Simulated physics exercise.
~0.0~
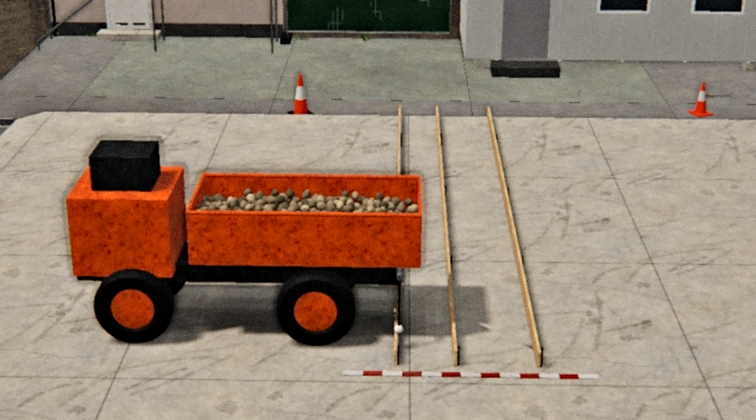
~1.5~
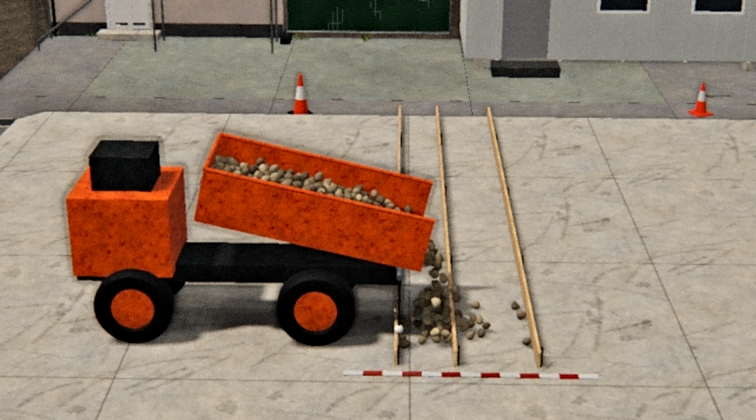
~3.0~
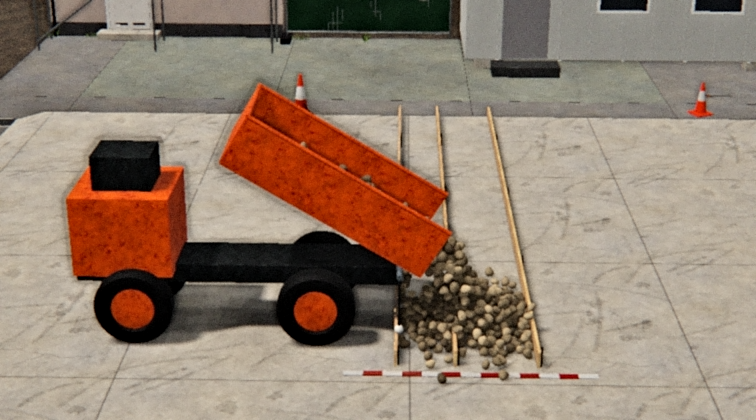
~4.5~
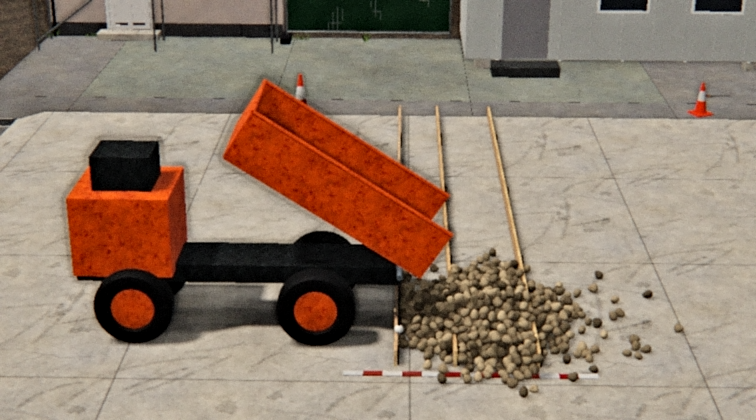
An orange toy-like dump truck tilted its bed up toward the right and poured its load of small round stones over the wooden boards laid on the pavement, until the bed was empty and the stones lay in a wide, scattered heap.
